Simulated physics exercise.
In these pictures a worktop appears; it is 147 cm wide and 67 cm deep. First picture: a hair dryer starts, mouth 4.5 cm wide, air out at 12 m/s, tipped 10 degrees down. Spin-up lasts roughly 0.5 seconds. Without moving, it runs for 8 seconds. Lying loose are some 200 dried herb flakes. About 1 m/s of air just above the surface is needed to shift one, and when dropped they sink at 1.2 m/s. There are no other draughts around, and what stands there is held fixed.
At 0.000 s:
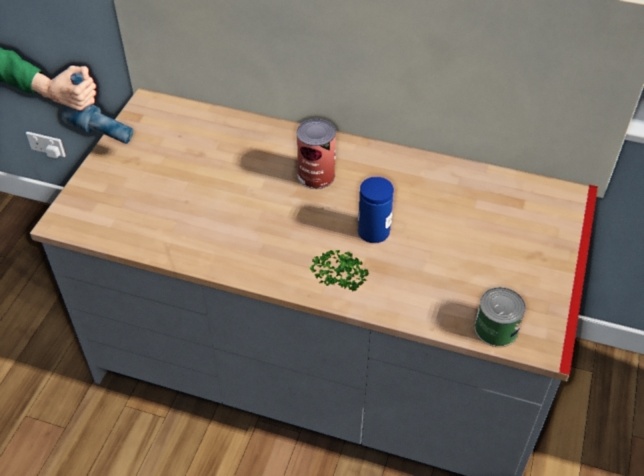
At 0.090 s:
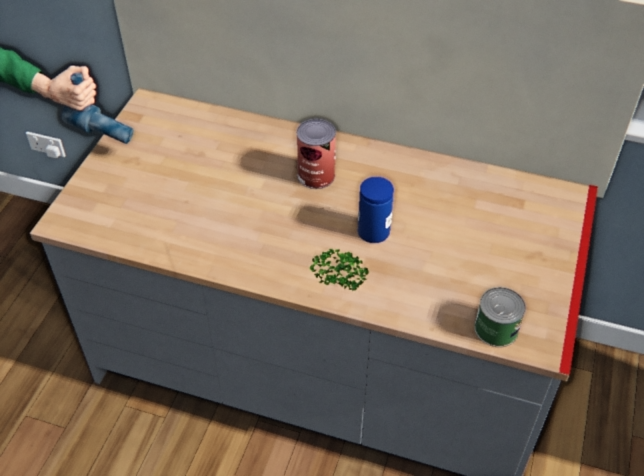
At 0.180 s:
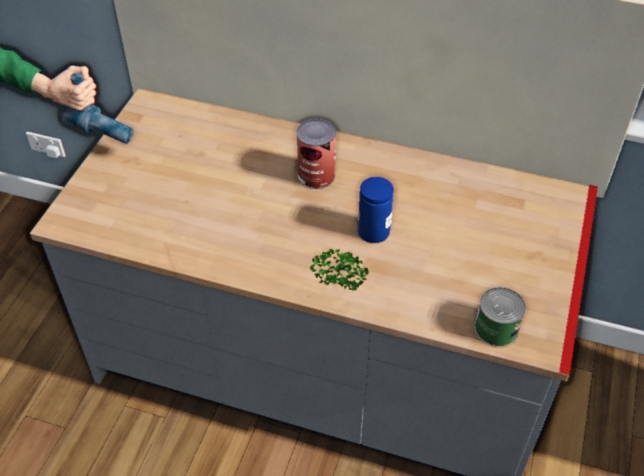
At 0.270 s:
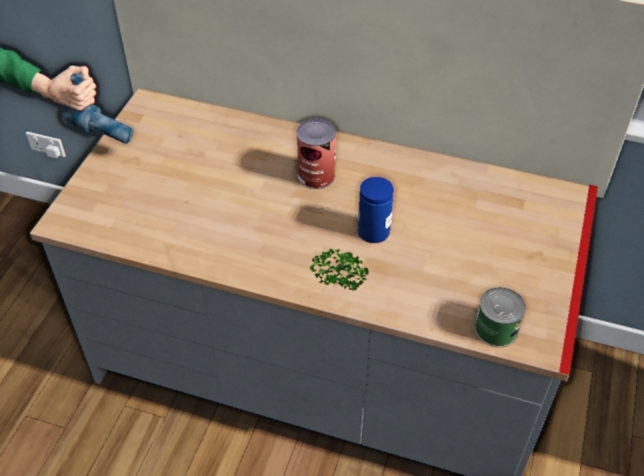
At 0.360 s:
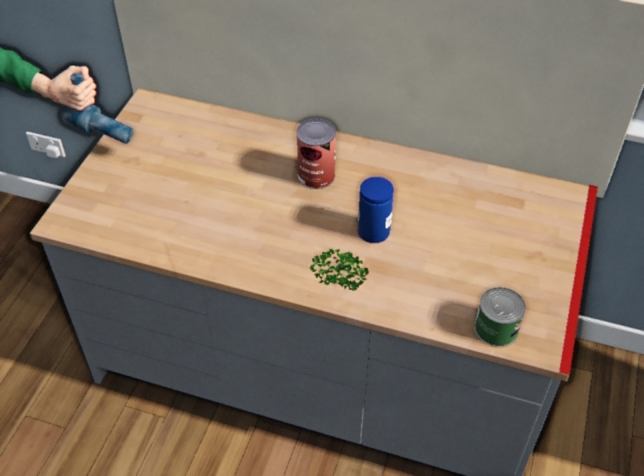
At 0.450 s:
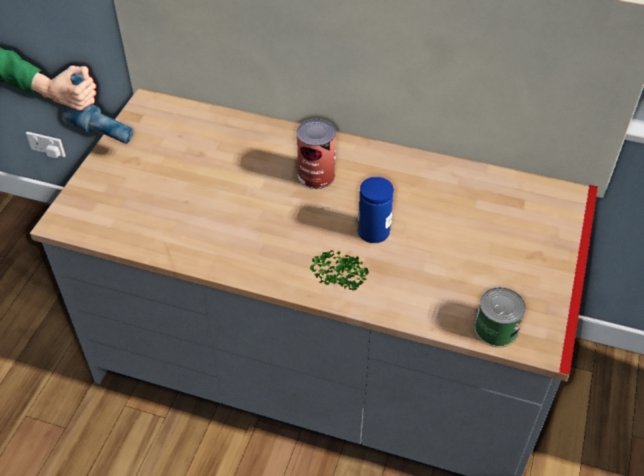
A hand points a hair dryer across a worktop where green flakes and containers stay still.
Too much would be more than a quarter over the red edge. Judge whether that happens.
My prediction: The spill over that edge stays at or below a quarter.
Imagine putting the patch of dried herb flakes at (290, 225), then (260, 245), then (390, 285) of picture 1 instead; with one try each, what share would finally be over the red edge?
Going through the three spots in order, you'd get 15 percent, 0 percent and 30 percent.
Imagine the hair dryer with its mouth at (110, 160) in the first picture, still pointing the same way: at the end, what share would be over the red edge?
You'd be looking at something like 30 in a hundred.
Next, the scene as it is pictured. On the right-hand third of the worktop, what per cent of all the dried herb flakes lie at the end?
About 0 percent.
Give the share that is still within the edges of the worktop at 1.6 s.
Roughly 0 per cent.
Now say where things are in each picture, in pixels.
In the first picture, the middle of the dried herb flakes is near (342, 270), none has stirred yet and the mouth of the hair dryer is at (129, 136).
In the second picture, the middle of the dried herb flakes is near (342, 267), none has stirred yet and the red edge is centred on (585, 272).
In the third picture, the middle of the dried herb flakes is near (342, 267), none has stirred yet, the top of a jar is at (377, 188) and the top of a tin is at (316, 132).
In the fourth picture, the middle of the dried herb flakes is near (342, 267) and none has stirred yet.
In the fifth picture, the middle of the dried herb flakes is near (342, 267) and none has stirred yet.
In the sixth picture, the middle of the dried herb flakes is near (342, 268) and none has stirred yet.
After 1.6 s, 0 % are on the move or not yet settled, 0 % are over the red edge.
After 2.6 s, 0 % are on the move or not yet settled, 0 % are over the red edge.
After 4.4 s, 0 % are on the move or not yet settled, 0 % are over the red edge.
After 8.0 s, at the end, 0 % are over the red edge.
